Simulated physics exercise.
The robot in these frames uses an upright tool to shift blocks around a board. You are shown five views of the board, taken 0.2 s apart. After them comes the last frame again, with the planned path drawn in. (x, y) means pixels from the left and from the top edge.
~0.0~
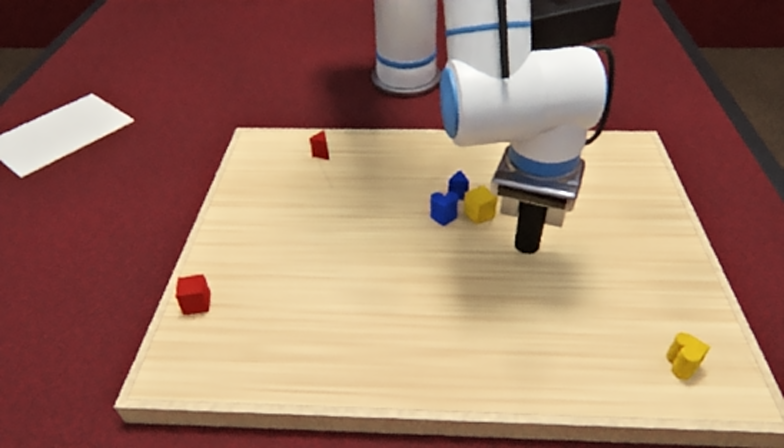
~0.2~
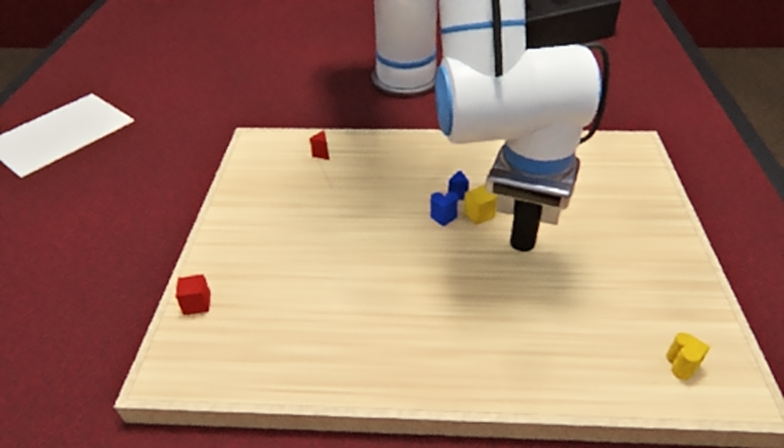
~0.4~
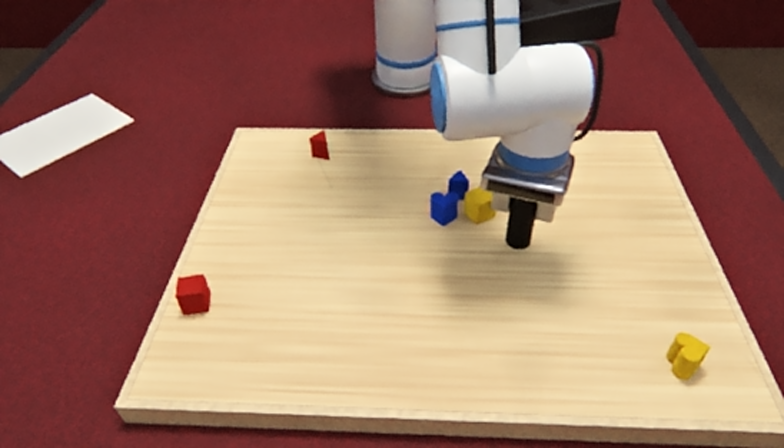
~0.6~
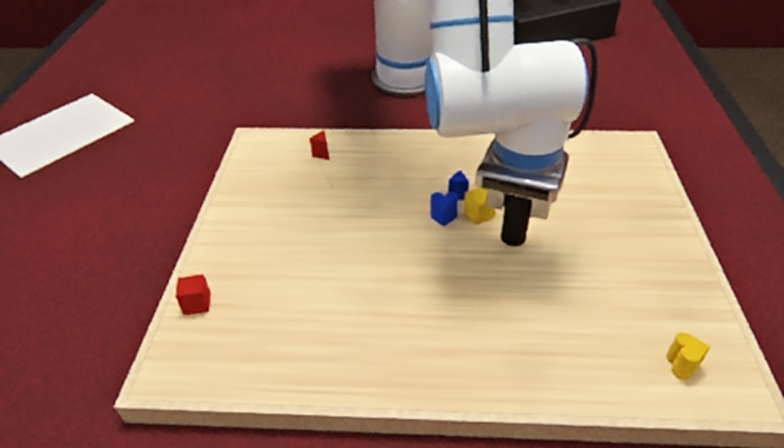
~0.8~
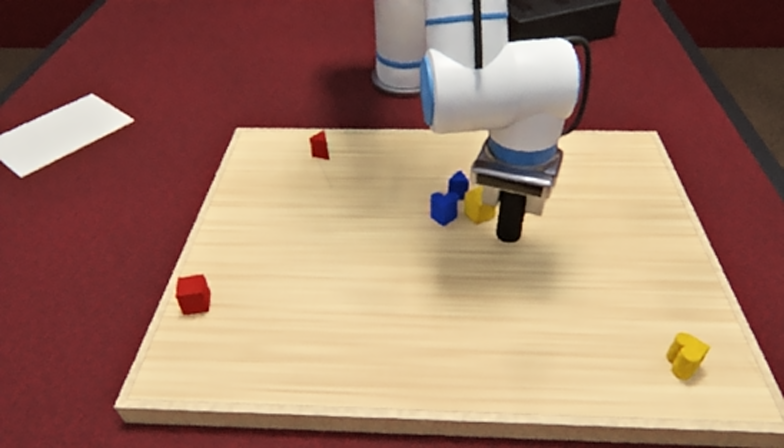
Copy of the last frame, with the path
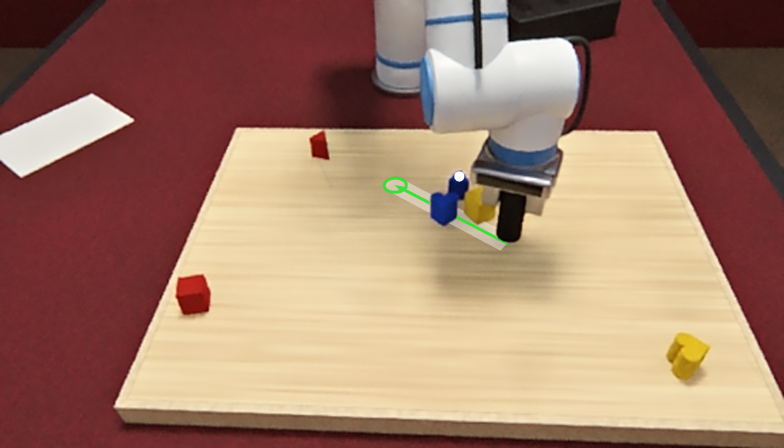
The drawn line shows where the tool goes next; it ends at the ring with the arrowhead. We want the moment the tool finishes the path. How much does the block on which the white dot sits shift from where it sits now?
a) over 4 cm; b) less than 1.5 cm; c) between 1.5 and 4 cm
(b)
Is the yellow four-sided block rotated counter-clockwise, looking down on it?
No - that is not the case.
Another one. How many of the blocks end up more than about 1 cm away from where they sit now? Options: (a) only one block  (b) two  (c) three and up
The answer is b.
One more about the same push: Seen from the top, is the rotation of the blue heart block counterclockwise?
Yes, that is what happens.
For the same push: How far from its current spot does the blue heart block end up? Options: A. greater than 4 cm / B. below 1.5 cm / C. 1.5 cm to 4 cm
The answer is A.
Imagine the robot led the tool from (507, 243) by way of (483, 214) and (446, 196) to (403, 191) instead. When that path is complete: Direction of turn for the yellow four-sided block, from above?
Answer: With the clock.
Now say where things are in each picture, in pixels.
Tool tip (527, 245); block tops, blue heart block (444, 198); blue triangular piece (459, 176); yellow four-sided block (481, 195), in the first picture.
Tool (523, 243); blocks unchanged, in the second picture.
Tool (518, 241); blocks unchanged, in the third picture.
Tool (513, 238); blocks unchanged, in the fourth picture.
Tool (508, 235); blue heart block (444, 198); blue triangular piece (459, 176); yellow four-sided block (481, 195), in the fifth picture.
Path on the board, from (507, 243) directly to (395, 185); the dot is on the blue triangular piece.
What follows on the original path. One third of the way, tool (467, 213); yellow four-sided block (475, 188), turned 50° clockwise.
Two thirds of the way, tool (430, 194); blue heart block (412, 192), turned 85° anticlockwise; blue triangular piece (460, 174), turned 30° anticlockwise; yellow four-sided block (474, 186), turned 70° clockwise.
At the end, tool (395, 176); blue heart block (409, 192), turned 95° anticlockwise; blue triangular piece (460, 174), turned 30° anticlockwise; yellow four-sided block (474, 186), turned 70° clockwise.
